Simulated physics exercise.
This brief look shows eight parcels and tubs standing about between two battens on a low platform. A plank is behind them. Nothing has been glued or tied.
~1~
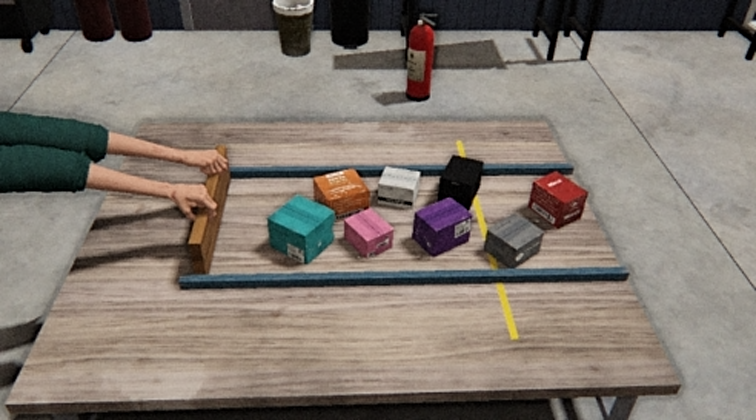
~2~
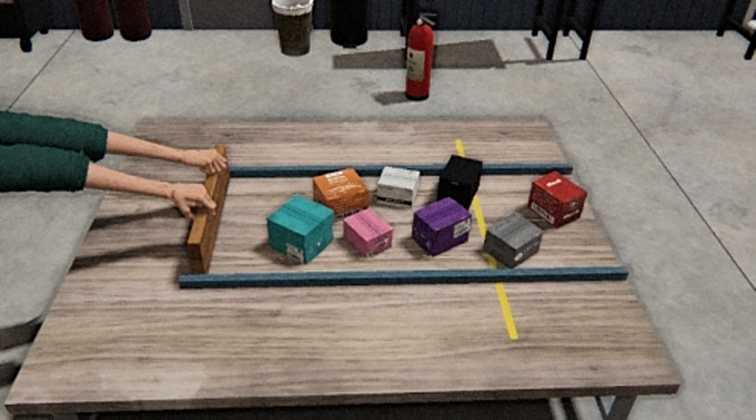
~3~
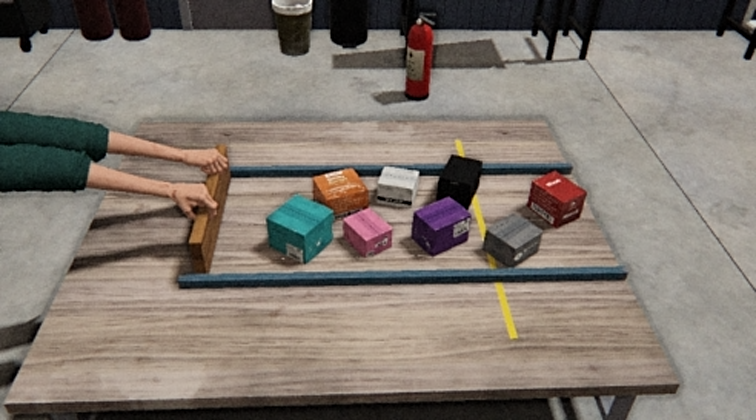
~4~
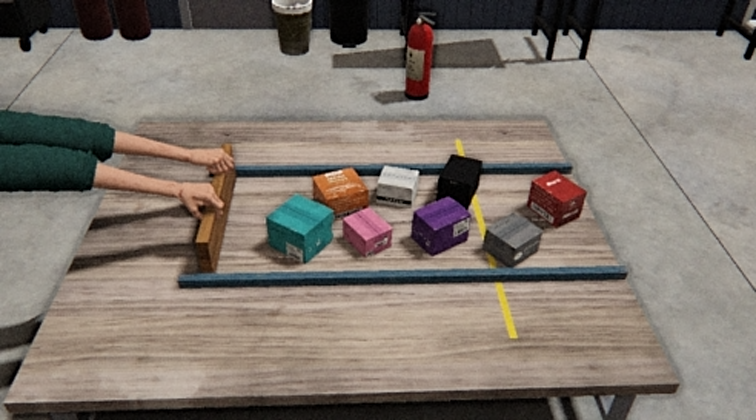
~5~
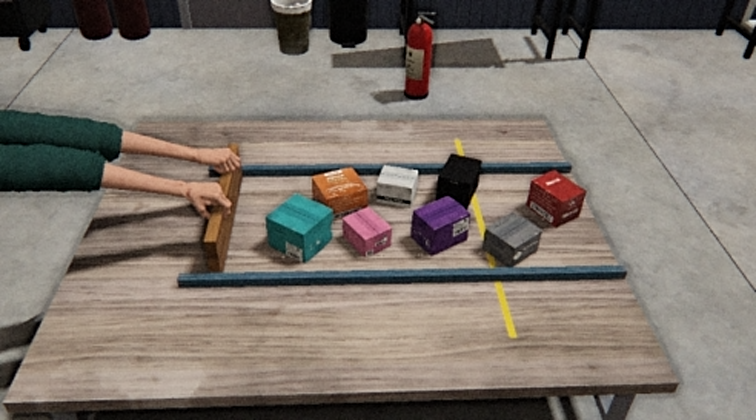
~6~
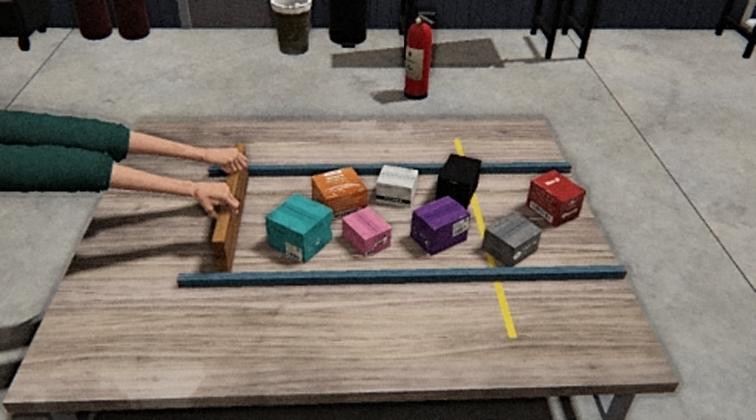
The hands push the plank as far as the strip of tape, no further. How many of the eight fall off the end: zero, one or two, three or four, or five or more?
The count that fall off is at least one and at most two.
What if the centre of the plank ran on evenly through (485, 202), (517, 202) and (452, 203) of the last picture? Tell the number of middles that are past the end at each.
Place by place: 1, 3 and 0.
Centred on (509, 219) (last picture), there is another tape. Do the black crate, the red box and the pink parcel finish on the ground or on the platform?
The black crate tumbles off, the red box goes over, the pink parcel remains up.
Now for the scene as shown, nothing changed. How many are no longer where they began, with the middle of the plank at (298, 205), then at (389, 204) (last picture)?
By then 2, and 7.
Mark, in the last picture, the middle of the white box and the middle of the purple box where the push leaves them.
The white box ends up near (533, 185), and the purple box near (587, 222).
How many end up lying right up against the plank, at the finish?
Looks like 2 of them, all told.
Soon after, none off yet; red box at rest near (555, 198); grey parcel at rest near (511, 239); black crate at rest near (459, 181).
After that, none off yet; red box at rest near (555, 198); grey parcel displaced a little near (520, 242); black crate displaced a little near (469, 180).
And then, none off yet; red box displaced a little near (559, 198); grey parcel displaced about its own width near (549, 249); black crate displaced about its own width near (520, 175).
In the end, the number that fall off is one or two; gone, red box.
